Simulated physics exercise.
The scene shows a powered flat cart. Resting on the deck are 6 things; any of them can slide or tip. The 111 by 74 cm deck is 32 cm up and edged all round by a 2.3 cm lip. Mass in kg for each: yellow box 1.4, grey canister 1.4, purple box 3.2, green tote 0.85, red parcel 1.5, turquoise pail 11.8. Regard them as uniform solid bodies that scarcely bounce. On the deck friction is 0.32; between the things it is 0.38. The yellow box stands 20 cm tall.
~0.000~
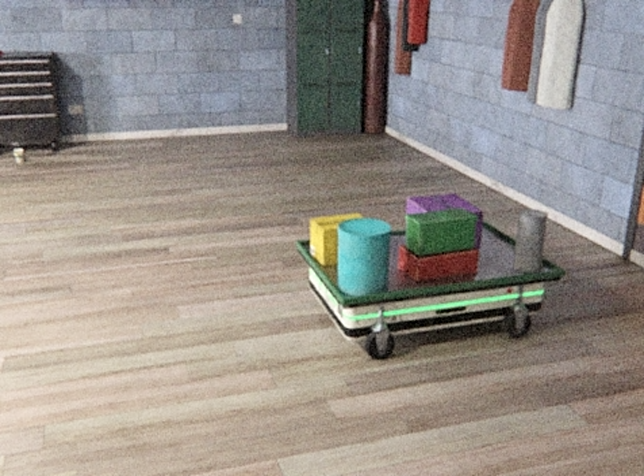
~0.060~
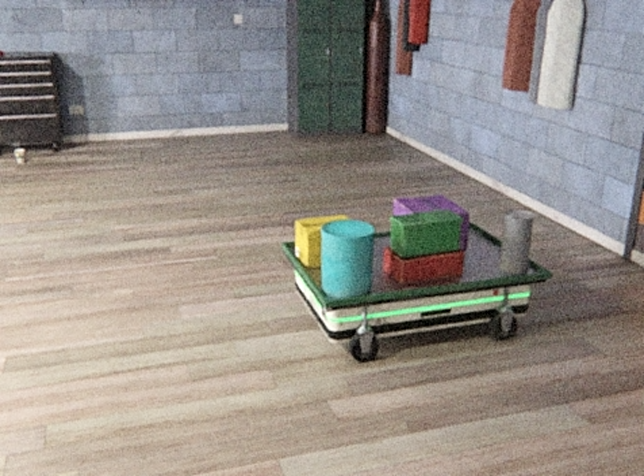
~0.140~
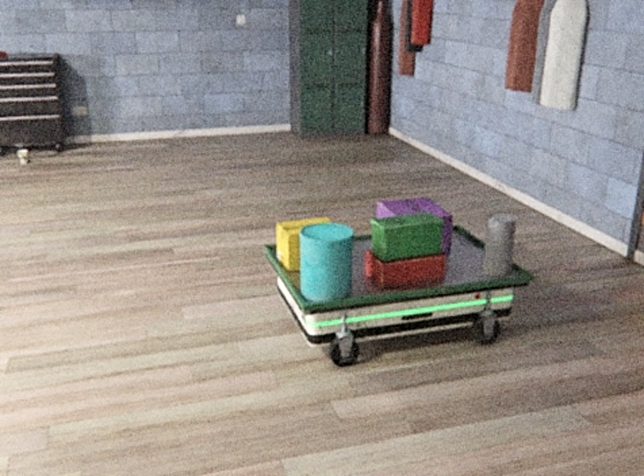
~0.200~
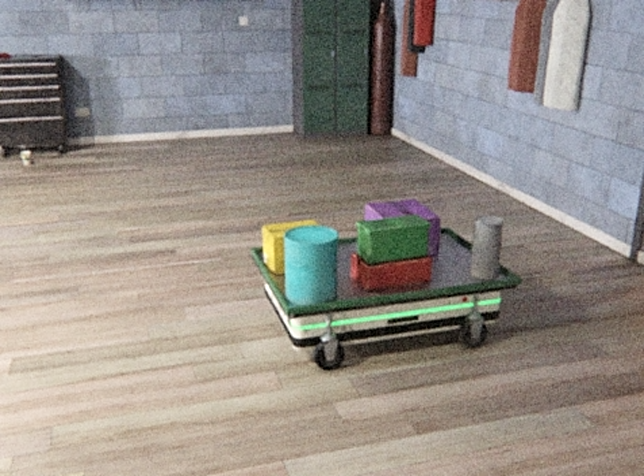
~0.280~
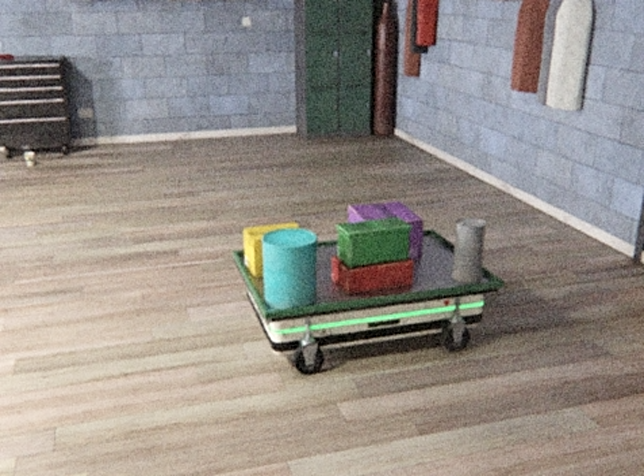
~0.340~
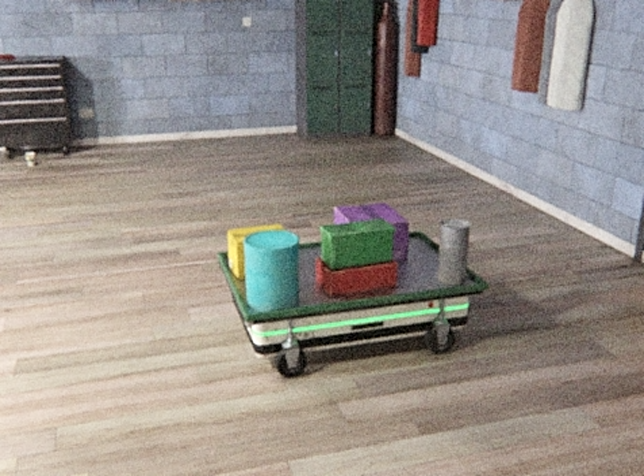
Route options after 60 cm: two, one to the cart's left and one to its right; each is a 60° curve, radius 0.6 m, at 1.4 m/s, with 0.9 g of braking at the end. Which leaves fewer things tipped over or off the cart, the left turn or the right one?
Pick the left branch.
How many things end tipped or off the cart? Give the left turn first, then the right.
The left turn costs 1 and the right turn costs 3.
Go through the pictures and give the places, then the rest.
In the first frame, 0 cm covered; yellow box (341, 240); grey canister (531, 240).
In the second frame, 8 cm covered; red parcel (423, 261); turquoise pail (347, 259).
In the third frame, 20 cm covered; green tote (407, 237).
In the fourth frame, 28 cm covered; red parcel (391, 267); turquoise pail (311, 266).
In the fifth frame, 39 cm covered; green tote (374, 242).
In the sixth frame, 48 cm covered; grey canister (454, 252).
Turning left. Around 0.74 s, 104 cm covered, turned 27°; yellow box at 21° to upright near (145, 280); turquoise pail shifted 27 cm; green tote shifted 12 cm.
Around 1.14 s, 159 cm covered, turned 60°; yellow box now off the cart; turquoise pail shifted 29 cm; green tote shifted 19 cm.
Finally (2.1 s), off the cart, yellow box; not toppled but over 10 cm from the start, grey canister, purple box, green tote, red parcel and turquoise pail. In the last view, grey canister near (306, 317).
Turning right instead, grey canister, green tote and turquoise pail tipped over or off the cart, 3 of 6 in all.
